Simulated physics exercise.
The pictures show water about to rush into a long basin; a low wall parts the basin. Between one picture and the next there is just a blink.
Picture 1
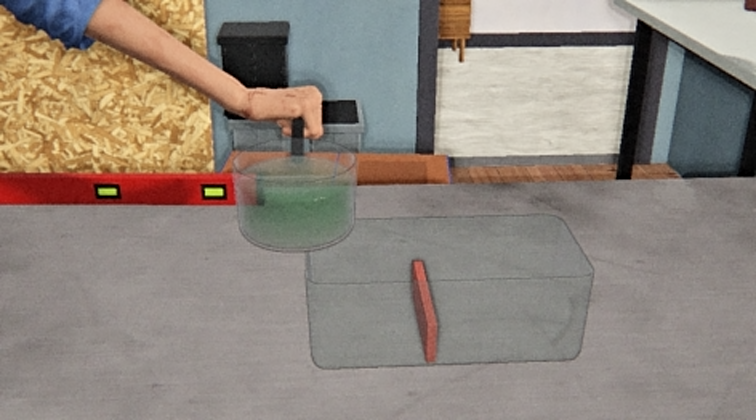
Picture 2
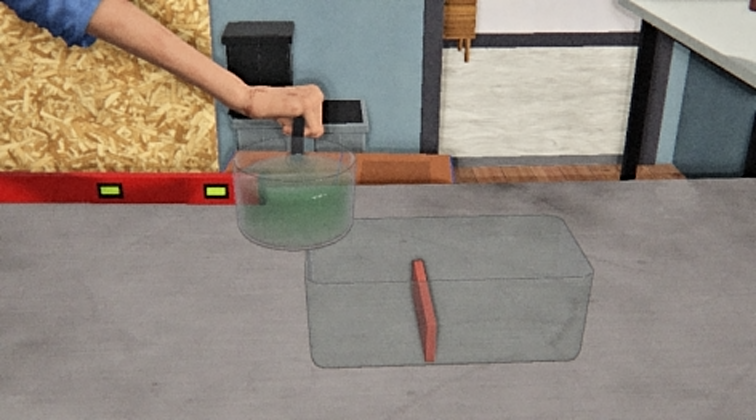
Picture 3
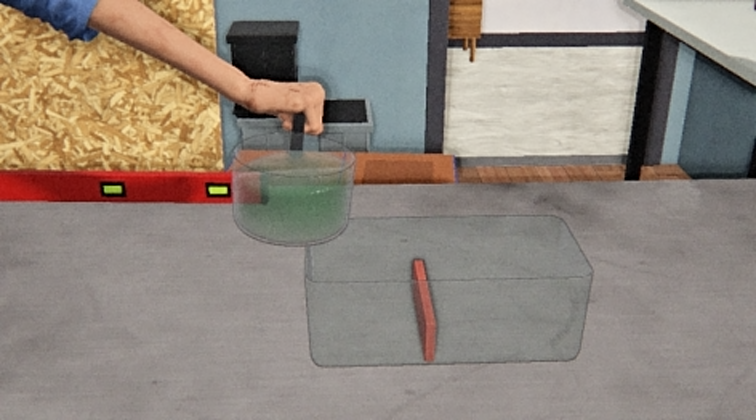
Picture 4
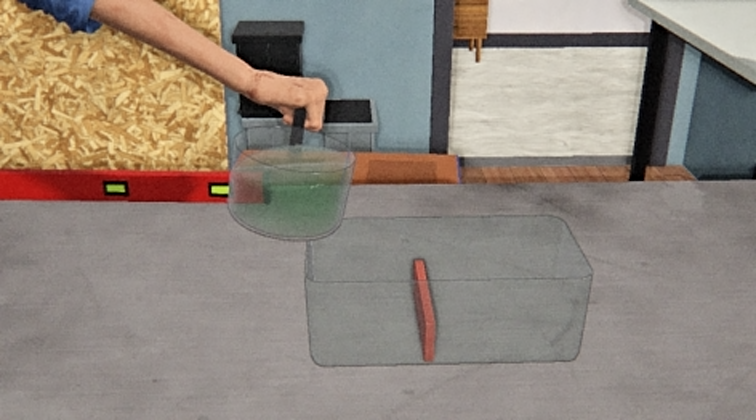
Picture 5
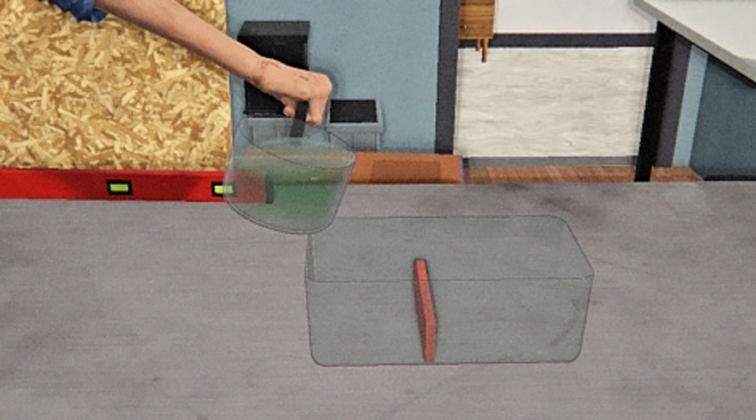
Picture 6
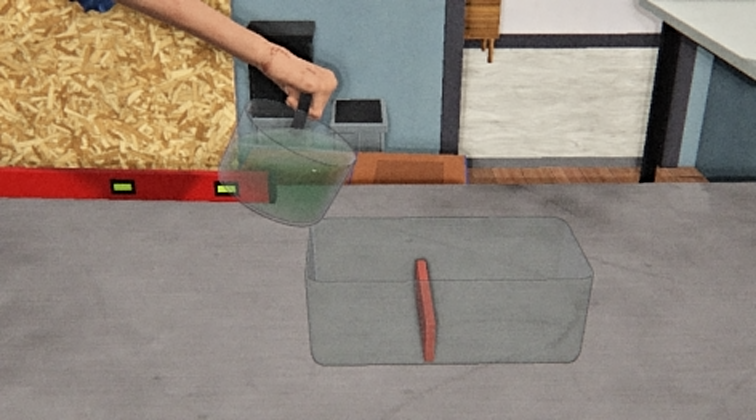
Above a clear basin with a red divider, a hand gradually tilts a clear container of green liquid.
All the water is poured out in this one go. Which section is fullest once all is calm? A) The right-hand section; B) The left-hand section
A.
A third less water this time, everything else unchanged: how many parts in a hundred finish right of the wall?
About 80 in a hundred.
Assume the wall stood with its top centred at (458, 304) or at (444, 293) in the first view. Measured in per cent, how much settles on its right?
With the first placement it is 40 %, with the second 60 %.
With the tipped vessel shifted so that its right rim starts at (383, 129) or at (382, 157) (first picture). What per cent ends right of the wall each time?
Close to 90 in a hundred, then close to 90 in a hundred.
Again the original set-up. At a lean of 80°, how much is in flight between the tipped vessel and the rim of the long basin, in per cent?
That comes to near 35 percent.
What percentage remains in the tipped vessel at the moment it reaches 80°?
It works out to close to 60 percent.
A moment on, the tilt is 80° and 60 per cent is still to pour, 5 is left of the wall and 0 right of it.
Next, the tilt is 94° and 15 per cent is still to pour, 4 is left of the wall and 56 right of it.
Then the tilt is 94° and 5 per cent is still to pour, 10 is left of the wall and 79 right of it.
Later the tilt is 94° and 1 per cent is still to pour, 15 is left of the wall and 81 right of it.
At rest 17 per cent lies left of the wall, 81 right of it and 2 outside.
